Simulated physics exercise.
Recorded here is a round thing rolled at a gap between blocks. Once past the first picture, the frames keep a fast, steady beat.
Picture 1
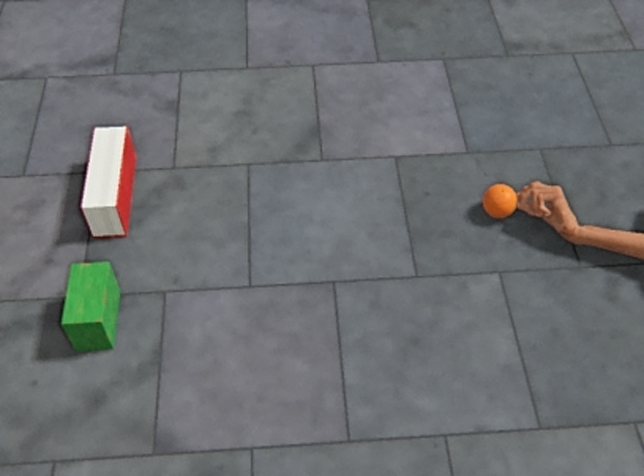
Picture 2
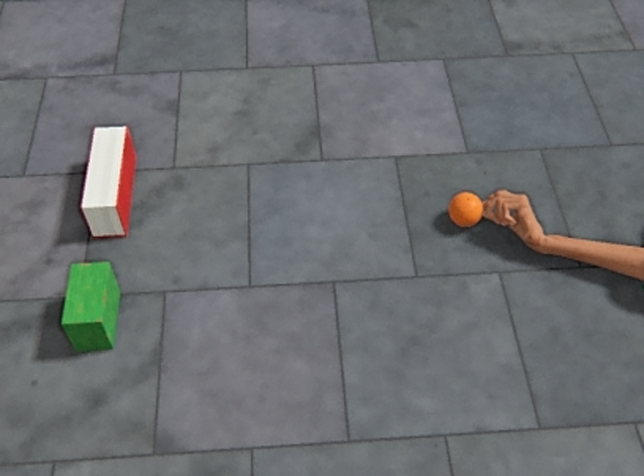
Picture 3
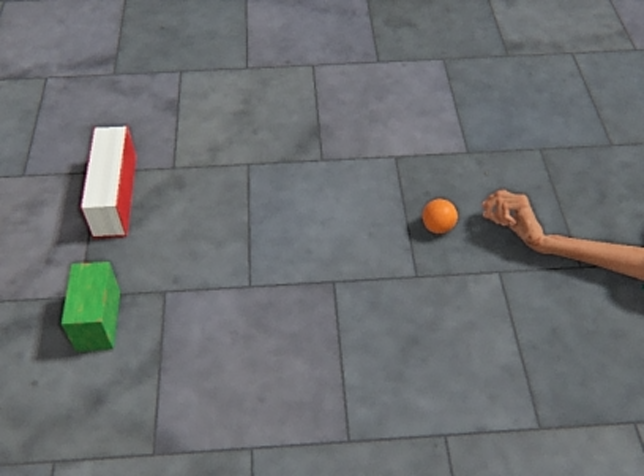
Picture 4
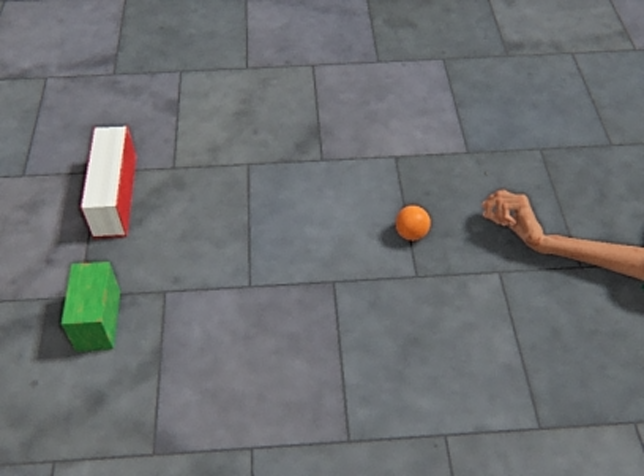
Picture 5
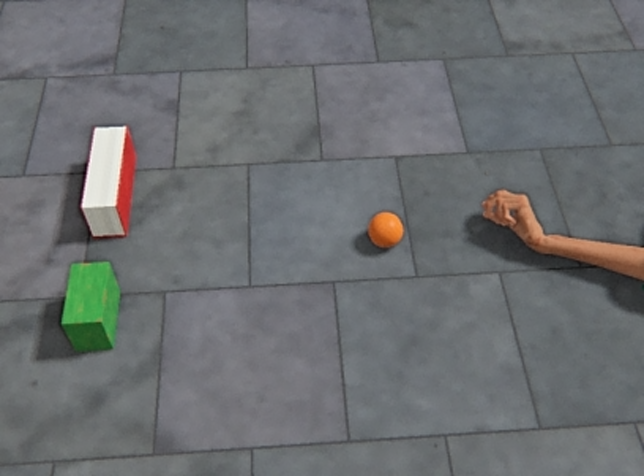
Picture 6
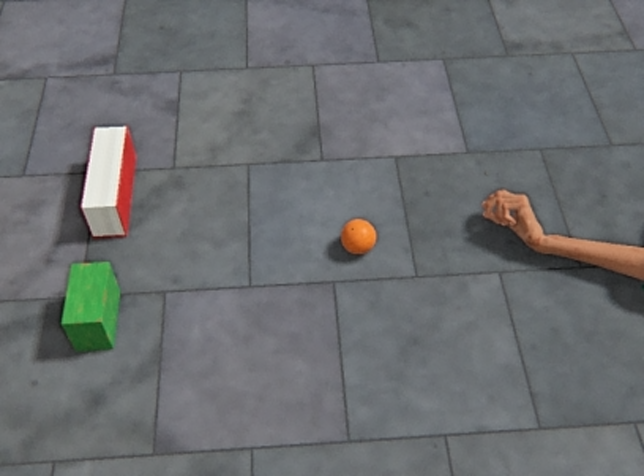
A floor of large grey stone tiles is seen from above at an angle, and the view stays still. At the left stand a red block with white sides, like a thick book, and a green block nearer the viewer, with a small gap between them, while a hand holds an orange ball at the right. The hand pushes the ball leftward and releases it, then stays put as the ball rolls steadily left and slightly toward the viewer.
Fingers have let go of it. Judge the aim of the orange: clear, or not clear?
My bet is it is checked by the obstacles.
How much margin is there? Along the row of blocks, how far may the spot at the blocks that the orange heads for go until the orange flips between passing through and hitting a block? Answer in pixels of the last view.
Shift: Approx. 24 px, direction up.
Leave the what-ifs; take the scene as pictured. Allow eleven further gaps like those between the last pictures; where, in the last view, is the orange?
I'd put it somewhere near (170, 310).
Then, 0.54 s on from there, orange coming back near (181, 318).
In the end, the orange hits a block.
